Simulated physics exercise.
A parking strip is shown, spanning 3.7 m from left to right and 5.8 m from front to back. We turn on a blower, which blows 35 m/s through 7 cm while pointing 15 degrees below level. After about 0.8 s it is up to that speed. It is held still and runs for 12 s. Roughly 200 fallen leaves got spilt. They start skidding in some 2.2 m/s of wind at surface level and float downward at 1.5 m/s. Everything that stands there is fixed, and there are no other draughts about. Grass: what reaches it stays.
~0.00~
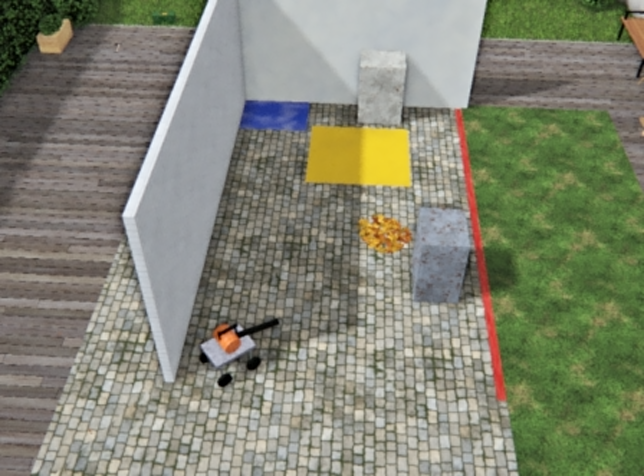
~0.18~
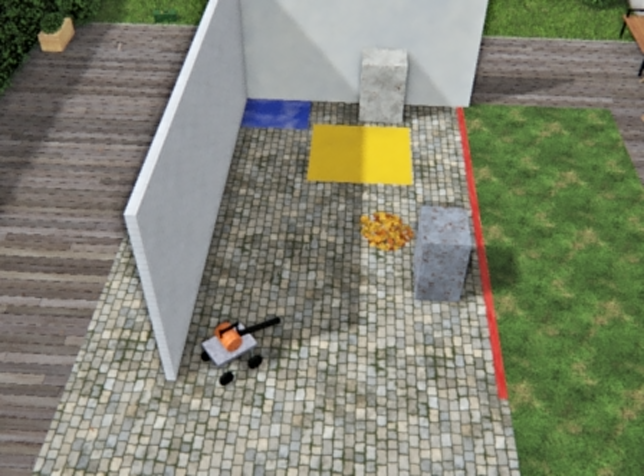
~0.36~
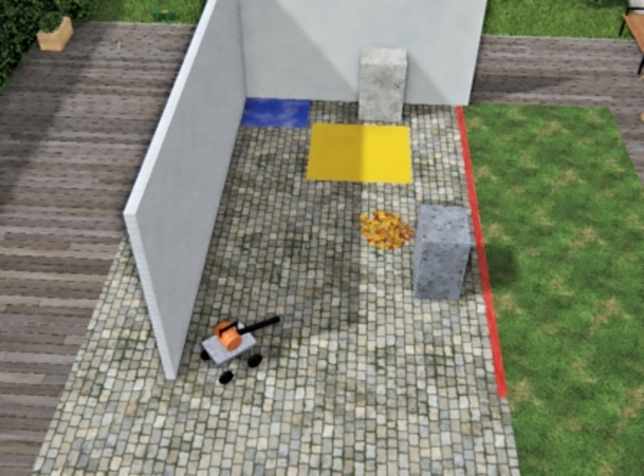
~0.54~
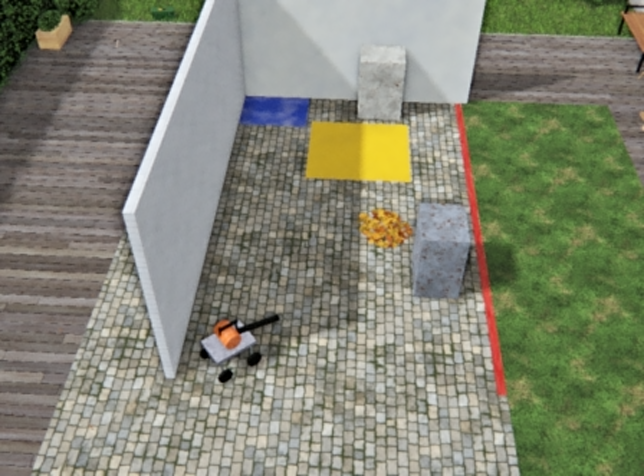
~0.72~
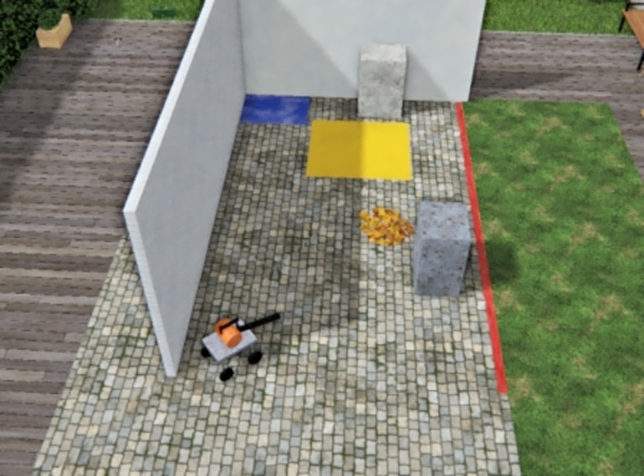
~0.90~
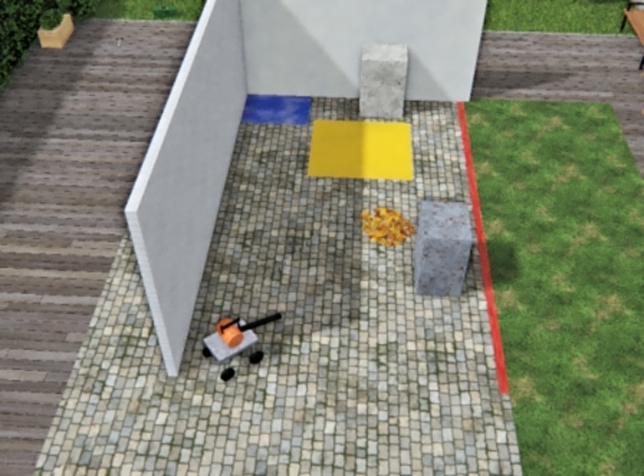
The video shows a small wheeled blower with an orange part standing on a paved strip beside pale walls, facing scattered orange leaves, two grey bins, yellow and blue patches and a red line; nothing visibly moves.
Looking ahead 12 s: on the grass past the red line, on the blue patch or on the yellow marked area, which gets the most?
The red one.
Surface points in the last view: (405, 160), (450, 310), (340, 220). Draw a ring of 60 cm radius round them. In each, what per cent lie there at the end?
In turn about 30 %, 0 %, 0 %.
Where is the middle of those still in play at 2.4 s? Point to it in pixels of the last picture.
Their middle sits roughly at (419, 195) in the last view.
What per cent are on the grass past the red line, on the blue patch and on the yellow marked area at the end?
I'd put it at around 30 % for red, 0 % for blue and 10 % for yellow.
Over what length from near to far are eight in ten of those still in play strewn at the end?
1.2 m or thereabouts.
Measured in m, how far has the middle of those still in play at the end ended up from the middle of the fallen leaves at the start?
The middle is roughly 1.8 m from where it began.
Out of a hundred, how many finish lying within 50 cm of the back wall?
Estimate: Around 0 percent.
After 2.4 s, 0 % are on the yellow marked area, 10 % on the grass past the red line and 0 % on the blue patch; the middle of those still in play is near (419, 195); 14 % have settled or left.
After 3.8 s, 2 % are on the yellow marked area, 22 % on the grass past the red line and 0 % on the blue patch; the middle of those still in play is near (433, 184); 34 % have settled or left.
After 6.6 s, 6 % are on the yellow marked area, 26 % on the grass past the red line and 0 % on the blue patch; the middle of those still in play is near (449, 167); 42 % have settled or left.
After 12.0 s, at the end, 8 % are on the yellow marked area, 30 % on the grass past the red line and 0 % on the blue patch; the middle of those still in play is near (459, 159).
